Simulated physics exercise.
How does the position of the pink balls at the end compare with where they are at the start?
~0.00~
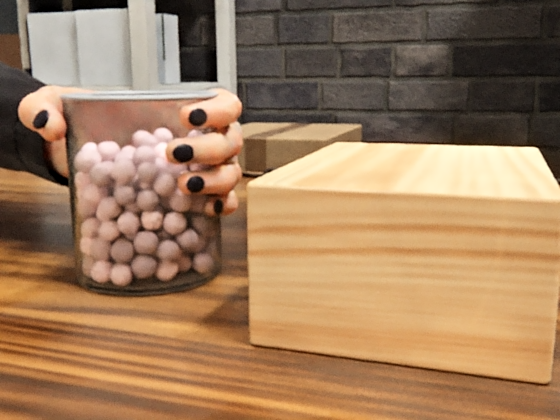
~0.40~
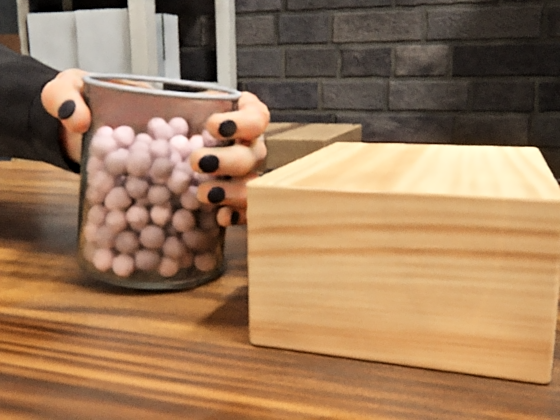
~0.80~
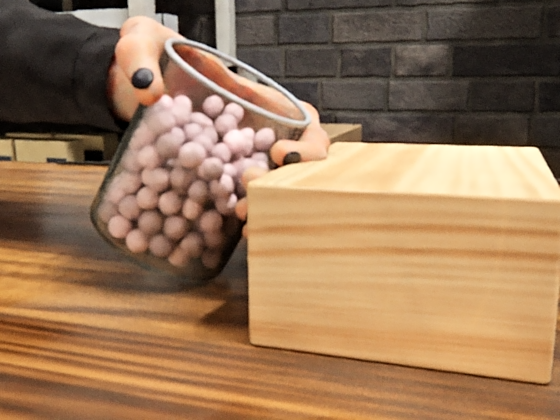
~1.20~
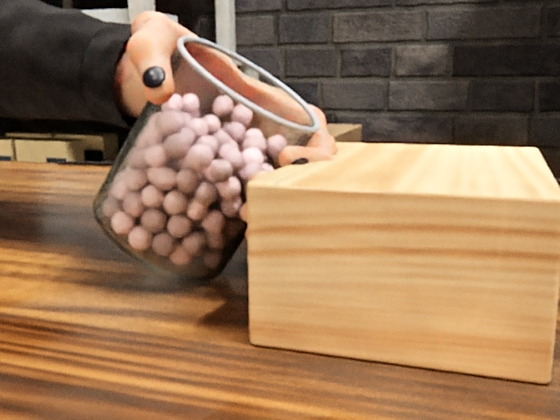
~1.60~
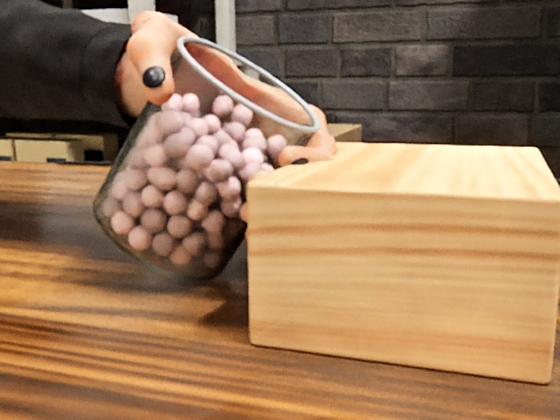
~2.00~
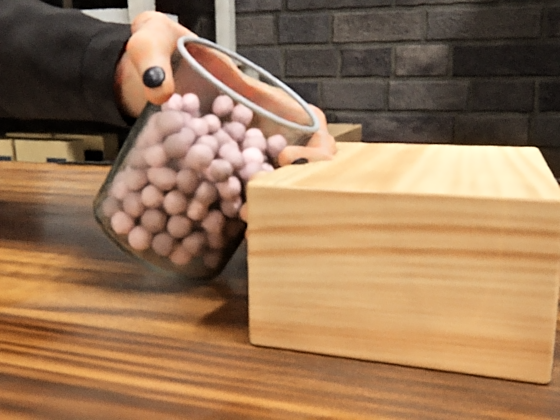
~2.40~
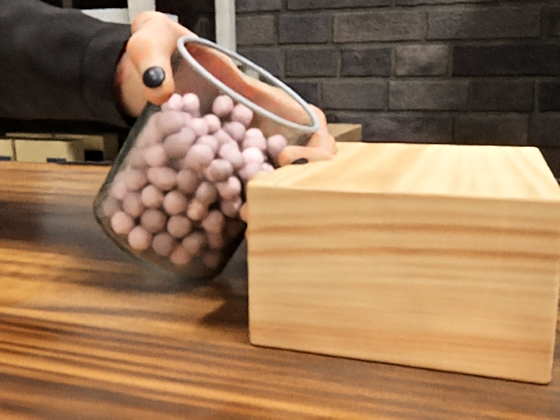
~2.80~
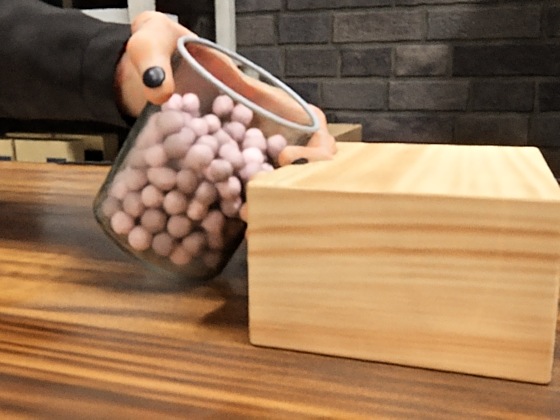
At the end the balls sit farther to the right and a little higher than at the start, closer to the wooden block.
The clip opens on a clear glass partly filled with small pale pink balls, standing upright on a wooden table beside a light wooden block. A hand with dark nails grips the glass from behind and begins to lift it slightly. The hand then tips the glass to the right, toward the block, and the balls shift with it as the rim slants. After a last small move to the right, the hand holds the glass still. It ends leaning at the block's left side, with all the balls still inside.
